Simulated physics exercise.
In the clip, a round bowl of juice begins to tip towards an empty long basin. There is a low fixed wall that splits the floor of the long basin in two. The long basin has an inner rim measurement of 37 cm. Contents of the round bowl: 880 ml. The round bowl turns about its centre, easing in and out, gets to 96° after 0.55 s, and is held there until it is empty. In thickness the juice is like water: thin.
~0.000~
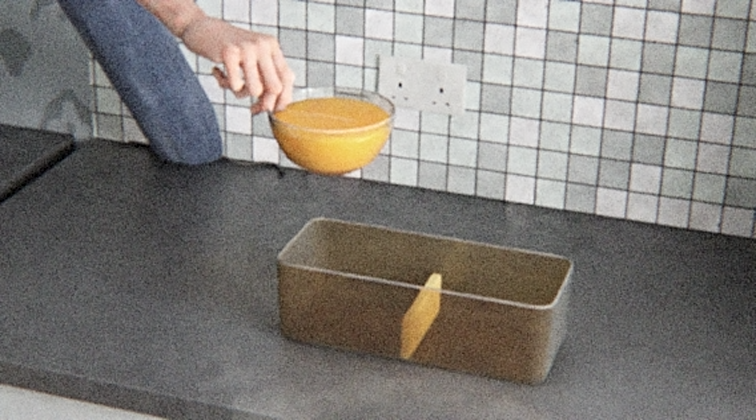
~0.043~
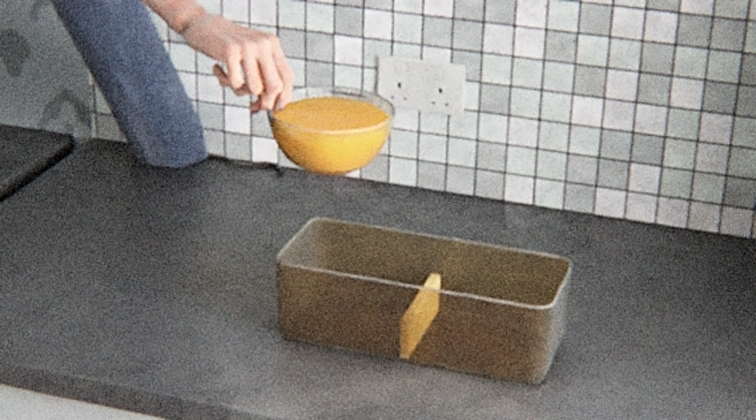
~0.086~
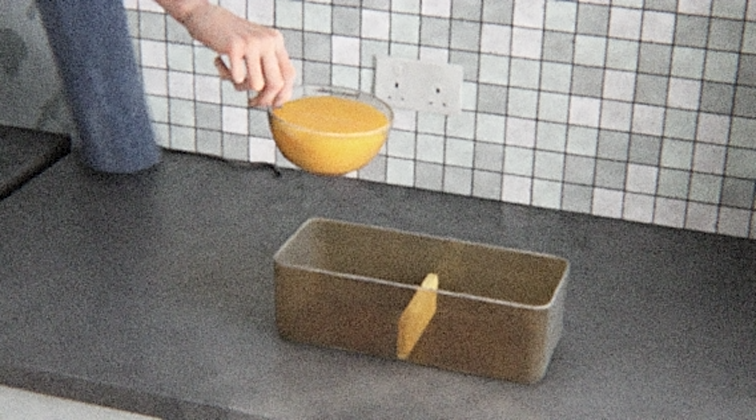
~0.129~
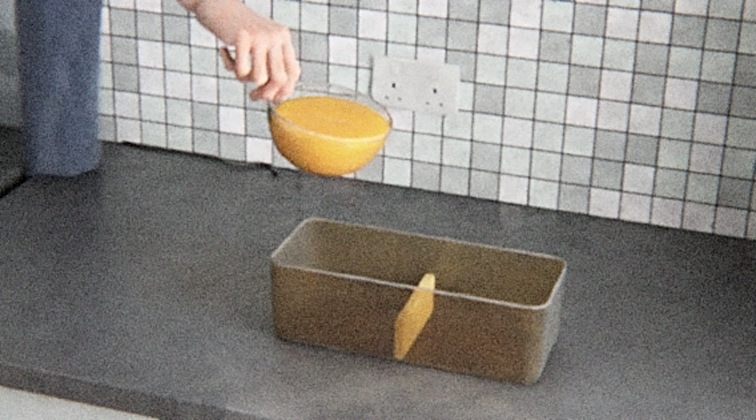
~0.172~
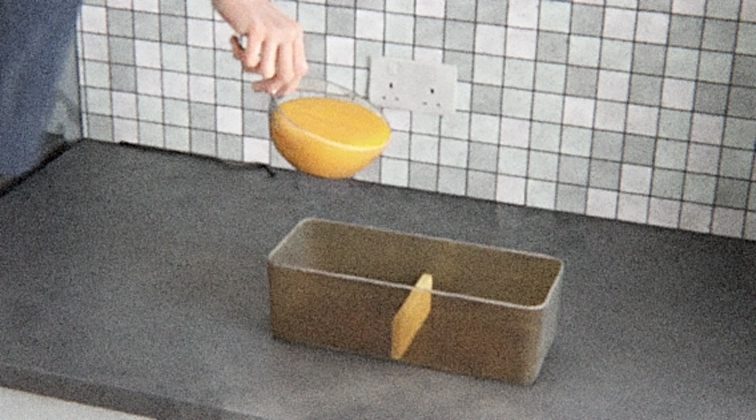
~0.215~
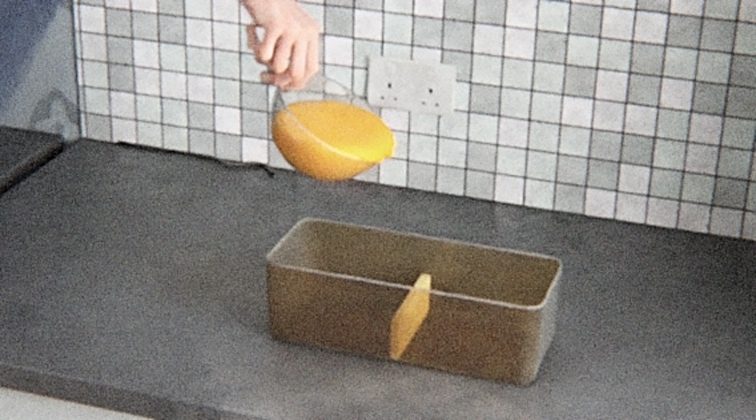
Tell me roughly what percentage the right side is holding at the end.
At the end it holds about 54 per cent.
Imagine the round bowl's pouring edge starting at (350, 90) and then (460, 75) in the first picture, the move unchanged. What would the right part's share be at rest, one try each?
It comes to 10 per cent, and then 85 per cent.
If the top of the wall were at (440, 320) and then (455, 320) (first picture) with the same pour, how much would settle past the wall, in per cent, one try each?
Result: 40 per cent, then 25 per cent.
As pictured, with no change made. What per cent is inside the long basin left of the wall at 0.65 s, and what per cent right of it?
Some 34 per cent left and 56 right.
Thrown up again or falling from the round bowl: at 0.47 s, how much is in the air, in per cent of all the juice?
Around 48 in a hundred.
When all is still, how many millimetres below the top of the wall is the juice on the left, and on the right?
Looks like roughly 42 mm on the left and roughly 38 mm on the right.
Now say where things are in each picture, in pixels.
Tilt 0°; pouring edge (392, 118); surface from (277, 108) to (390, 124); the long basin's rim runs from (294, 240) to (563, 285); the wall's top is at (422, 297), in the first frame.
Tilt 1°; pouring edge (391, 120); surface from (277, 107) to (389, 125), in the second frame.
Tilt 6°; pouring edge (390, 125); surface from (276, 105) to (388, 128), in the third frame.
Tilt 12°; pouring edge (389, 132); surface from (276, 105) to (387, 131), in the fourth frame.
Tilt 21°; pouring edge (387, 143); surface from (277, 105) to (388, 137); 1 per cent is over the edge, in the fifth frame.
Tilt 32°; pouring edge (384, 154); surface from (279, 108) to (380, 143); 6 per cent is over the edge, in the sixth frame.
After 0.47 s the tilt is 91° and 17 per cent is still to pour, 3 is left of the wall and 31 right of it.
After 0.65 s the tilt is 96° and 1 per cent is still to pour, 34 is left of the wall and 57 right of it.
After 0.84 s the tilt is 96° and 0 per cent is still to pour, 41 is left of the wall and 53 right of it.
After 1.05 s the tilt is 96° and 0 per cent is still to pour, 43 is left of the wall and 54 right of it.
In the end 43 per cent lies left of the wall, 54 right of it and 3 outside.
